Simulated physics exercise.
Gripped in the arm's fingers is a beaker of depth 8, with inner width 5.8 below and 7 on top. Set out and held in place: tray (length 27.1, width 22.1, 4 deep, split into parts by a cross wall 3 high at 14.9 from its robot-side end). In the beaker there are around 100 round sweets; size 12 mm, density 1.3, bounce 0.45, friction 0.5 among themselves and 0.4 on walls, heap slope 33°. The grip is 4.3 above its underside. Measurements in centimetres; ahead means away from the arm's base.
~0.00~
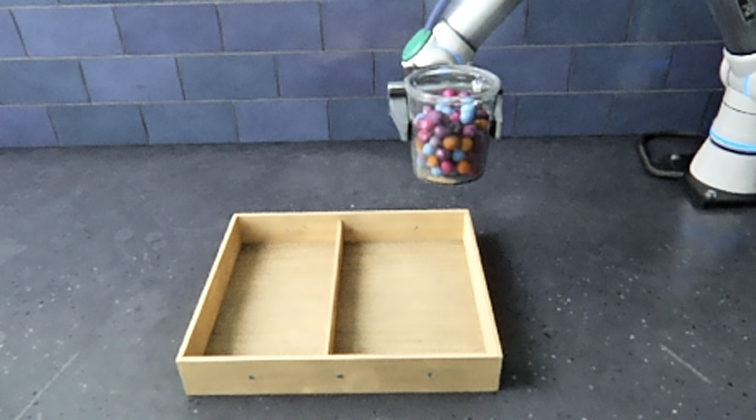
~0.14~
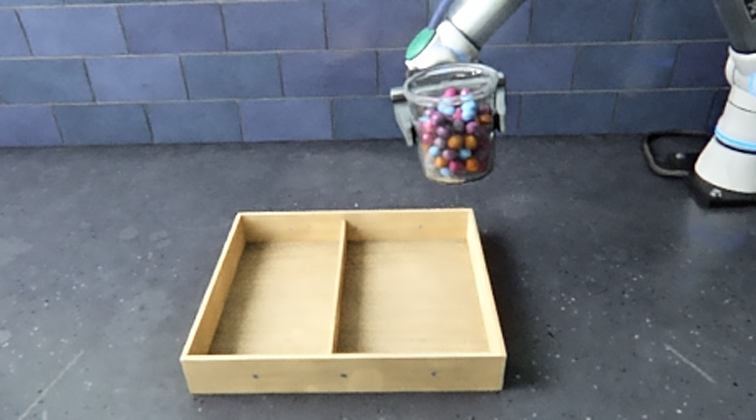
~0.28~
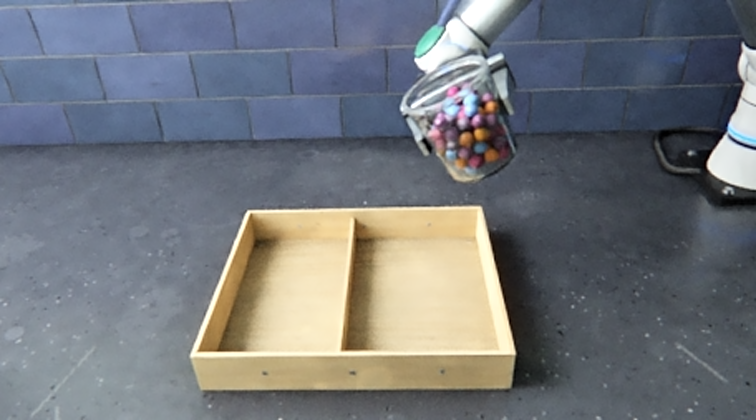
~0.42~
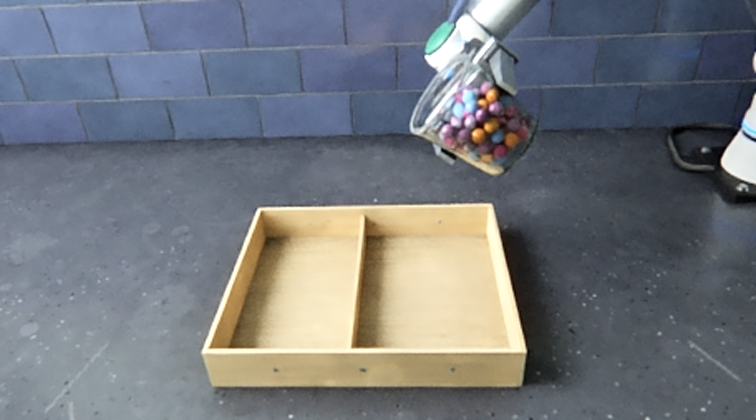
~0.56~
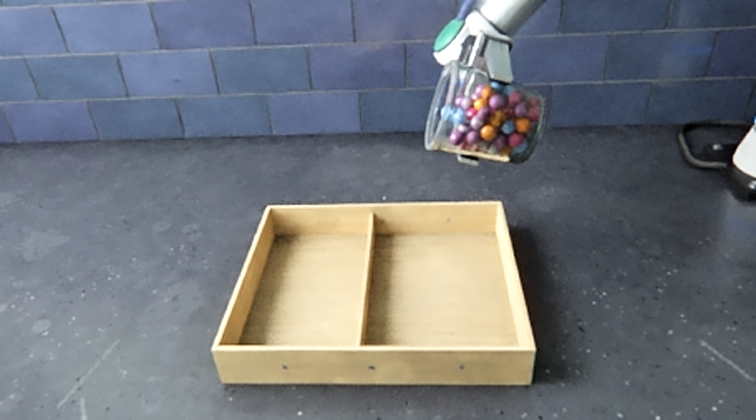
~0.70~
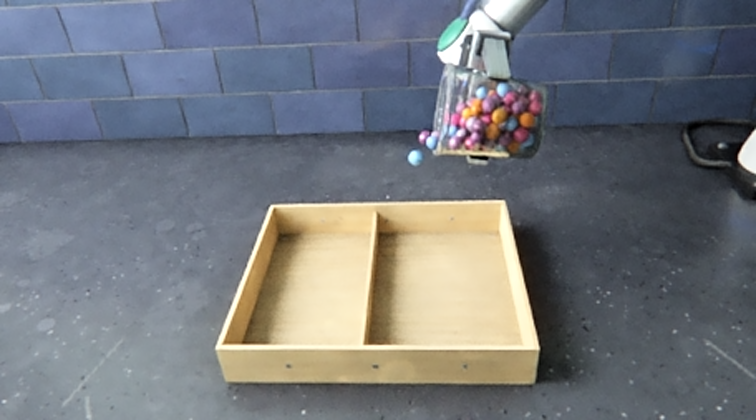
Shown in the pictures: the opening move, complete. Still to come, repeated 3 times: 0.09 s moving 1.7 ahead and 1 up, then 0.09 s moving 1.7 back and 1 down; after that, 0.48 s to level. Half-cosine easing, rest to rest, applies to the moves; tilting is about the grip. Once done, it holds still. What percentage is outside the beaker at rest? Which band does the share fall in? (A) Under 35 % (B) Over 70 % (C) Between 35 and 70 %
Option C: Between 35 and 70 %.
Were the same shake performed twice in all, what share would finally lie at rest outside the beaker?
Roughly 45 percent.
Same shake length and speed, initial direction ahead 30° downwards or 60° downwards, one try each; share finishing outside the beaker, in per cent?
Roughly 35 per cent, then 15 per cent.
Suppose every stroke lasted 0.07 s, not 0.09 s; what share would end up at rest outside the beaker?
That gives about 75 percent.
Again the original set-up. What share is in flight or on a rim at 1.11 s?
Around 16 per cent of the load.
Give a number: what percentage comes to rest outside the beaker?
Estimate: Near 55 %.
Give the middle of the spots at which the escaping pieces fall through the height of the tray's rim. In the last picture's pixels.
Around (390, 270).
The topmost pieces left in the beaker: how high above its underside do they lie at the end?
Height at rest: Approx. 5.0 cm.
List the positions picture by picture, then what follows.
The first frame shows beaker middle at (450, 128), level; upper third of the load around (448, 117), from x 420 to 480, top at y 95; 96 in the beaker.
The second frame shows beaker middle at (455, 127), tilted 8° forward; upper third of the load around (455, 117), from x 425 to 485, top at y 95.
The third frame shows beaker middle at (465, 124), tilted 28° forward; upper third of the load around (469, 112), from x 435 to 505, top at y 90.
The fourth frame shows beaker middle at (477, 121), tilted 52° forward; upper third of the load around (482, 107), from x 450 to 525, top at y 90.
The fifth frame shows beaker middle at (487, 117), tilted 72° forward; upper third of the load around (496, 104), from x 450 to 535, top at y 90.
The sixth frame shows beaker middle at (490, 115), tilted 80° forward; upper third of the load around (504, 105), from x 415 to 535, top at y 90; 95 in the beaker, 1 in flight or on a rim.
By 1.11 s, tilted 80° forward, highest piece 21 above the table; 57 in the beaker, 14 in the robot-side part, 10 in the far-side part, 15 in flight or on a rim.
By 1.52 s, tilted 31° forward, highest piece 22 above the table; 42 in the beaker, 38 in the robot-side part, 15 in the far-side part, 1 in flight or on a rim.
By 1.92 s, level, highest piece 21 above the table; 42 in the beaker, 39 in the robot-side part, 15 in the far-side part.
By 2.97 s, level, highest piece 21 above the table; 42 in the beaker, 39 in the robot-side part, 15 in the far-side part.
Final count, 42 in the beaker, 39 in the robot-side part, 15 in the far-side part. That is 56 % outside the beaker.
